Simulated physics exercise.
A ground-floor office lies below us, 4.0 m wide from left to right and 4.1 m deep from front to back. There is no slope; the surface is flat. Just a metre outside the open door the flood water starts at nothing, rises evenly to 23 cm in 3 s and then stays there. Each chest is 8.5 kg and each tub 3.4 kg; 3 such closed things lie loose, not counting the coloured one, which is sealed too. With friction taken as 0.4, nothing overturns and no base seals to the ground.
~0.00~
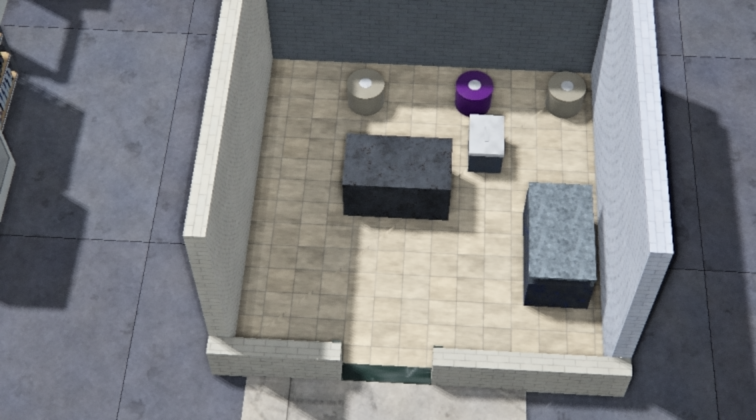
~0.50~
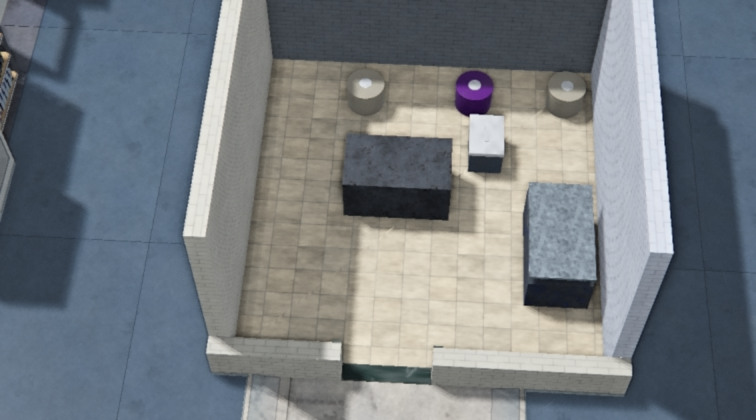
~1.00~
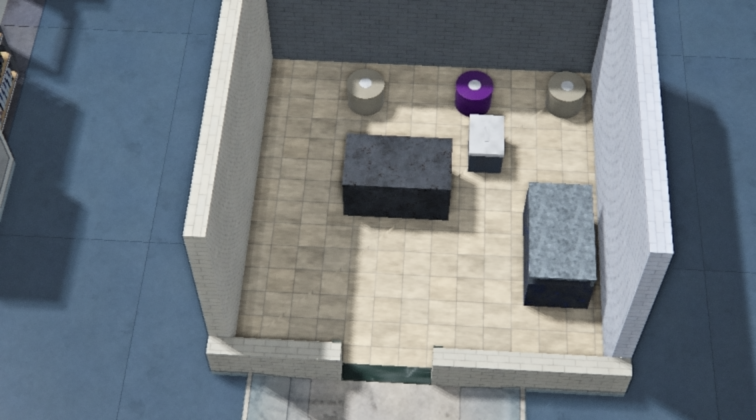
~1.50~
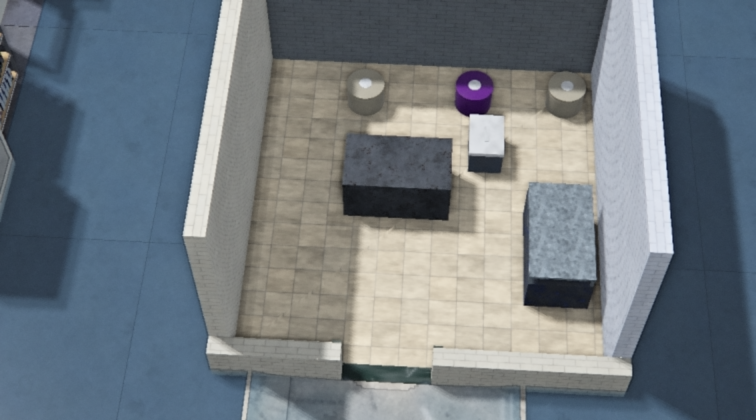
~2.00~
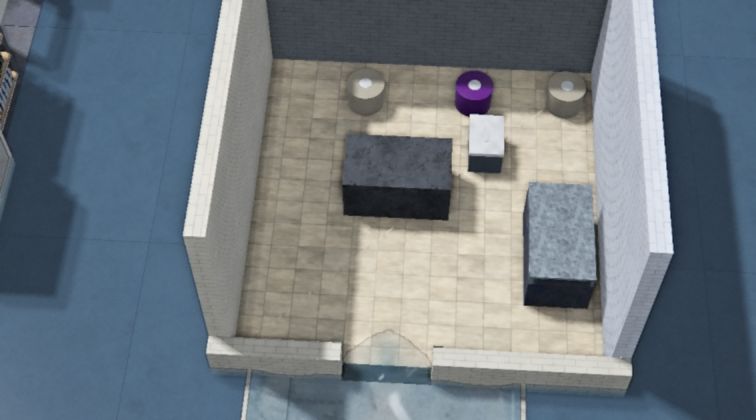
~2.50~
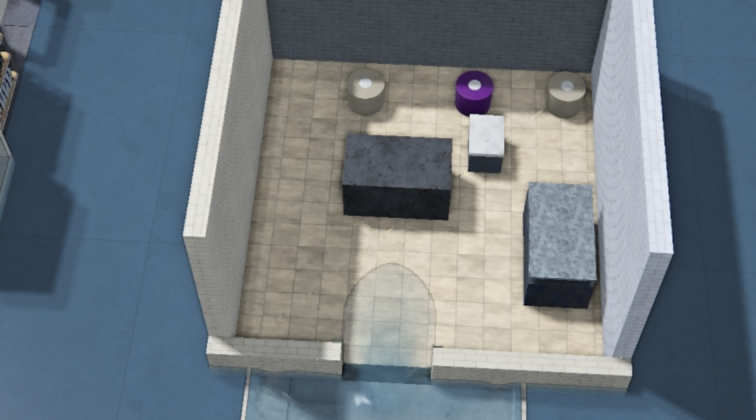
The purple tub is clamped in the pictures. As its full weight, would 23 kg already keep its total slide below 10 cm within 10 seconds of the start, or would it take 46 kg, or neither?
The lighter amount suffices.
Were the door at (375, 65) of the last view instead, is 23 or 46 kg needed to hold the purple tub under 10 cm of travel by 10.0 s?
Moved there, the light choice works.
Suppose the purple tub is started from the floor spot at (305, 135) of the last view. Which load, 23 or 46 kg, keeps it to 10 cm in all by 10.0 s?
Both loads work.
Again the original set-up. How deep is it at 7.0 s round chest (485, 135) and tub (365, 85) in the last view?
Depth approx. 2 cm / 3 cm.
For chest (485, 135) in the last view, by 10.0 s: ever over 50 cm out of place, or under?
Result: Limit not reached.
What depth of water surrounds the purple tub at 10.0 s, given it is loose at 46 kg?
9 cm, roughly.
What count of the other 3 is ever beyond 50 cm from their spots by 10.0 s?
2 of them.
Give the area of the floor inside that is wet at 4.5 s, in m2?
Roughly 7.5 m2.
After 3.5 s the purple tub would be 0 cm from its start with 23 kg and 0 cm from its start with 46 kg; 0 cm of water round it then.
After 4.5 s the purple tub would be 0 cm from its start with 23 kg and 0 cm from its start with 46 kg; 0 cm of water round it then.
After 7.0 s the purple tub would be 0 cm from its start with 23 kg and 0 cm from its start with 46 kg; 2 cm of water round it then.
After 10.0 s the purple tub would be 0 cm from its start with 23 kg and 0 cm from its start with 46 kg; 9 cm of water round it then.
